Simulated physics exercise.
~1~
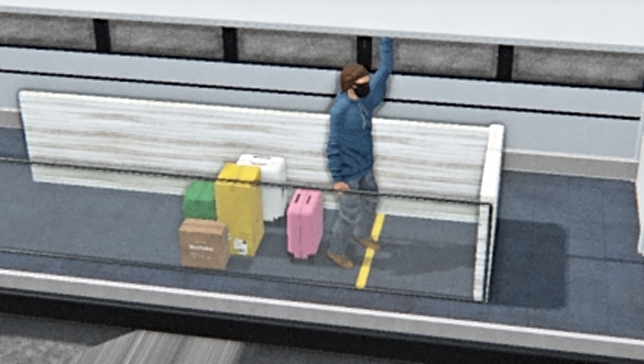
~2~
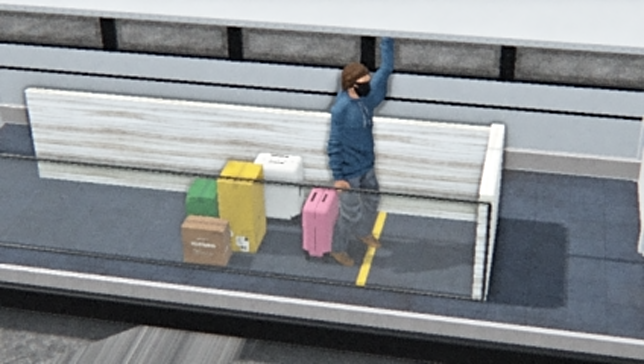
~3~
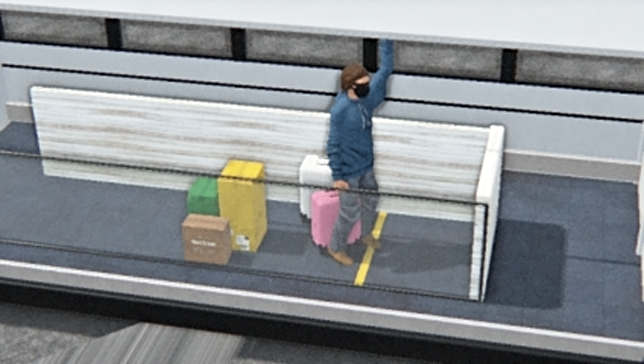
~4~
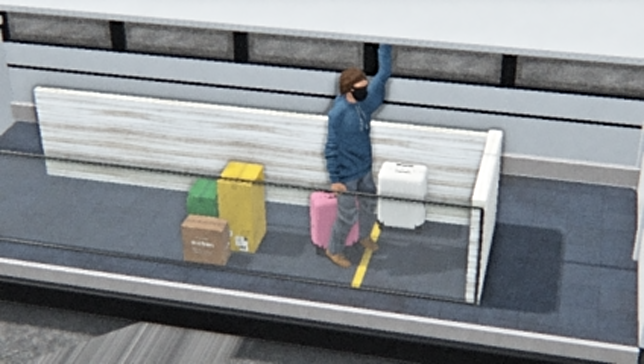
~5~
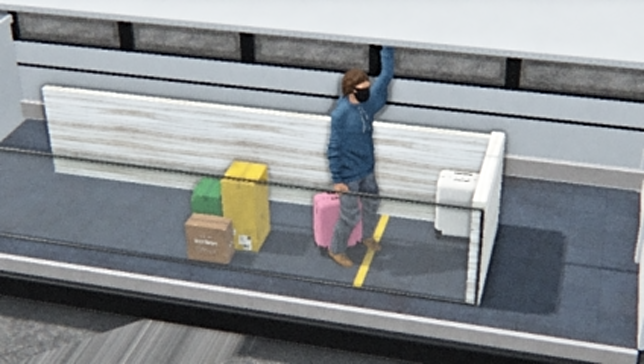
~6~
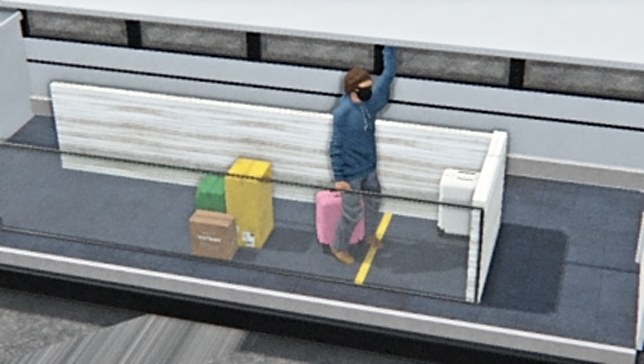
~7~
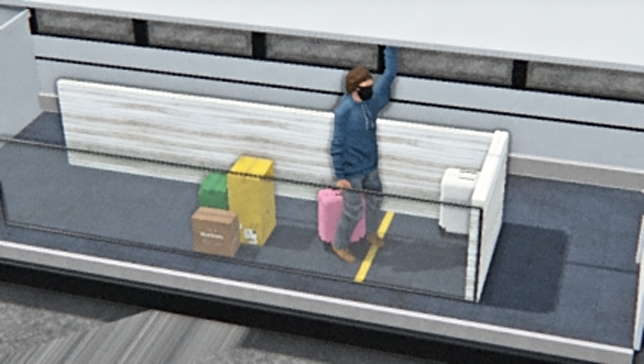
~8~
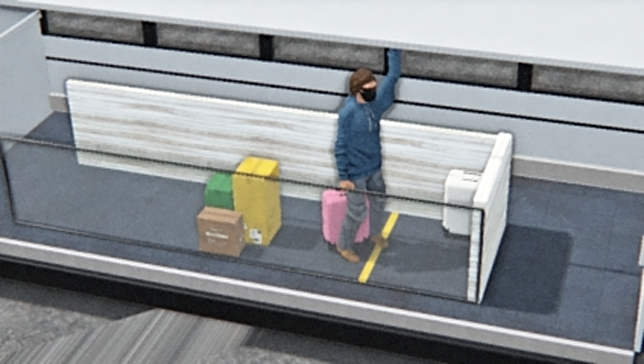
A white wheeled case and a smaller pink one slide rightward along the dark floor of a long bay with a pale panelled wall, seen from above through a clear front panel. A masked person in a blue top and brown hat stands near a yellow line, one arm raised to the ceiling. The pink case stops beside the person's legs, while the white one passes behind them and crosses the line. It halts upright by the right end wall. The pink case rests short of the line, and the yellow bag, green pack and brown carton stay put at left.
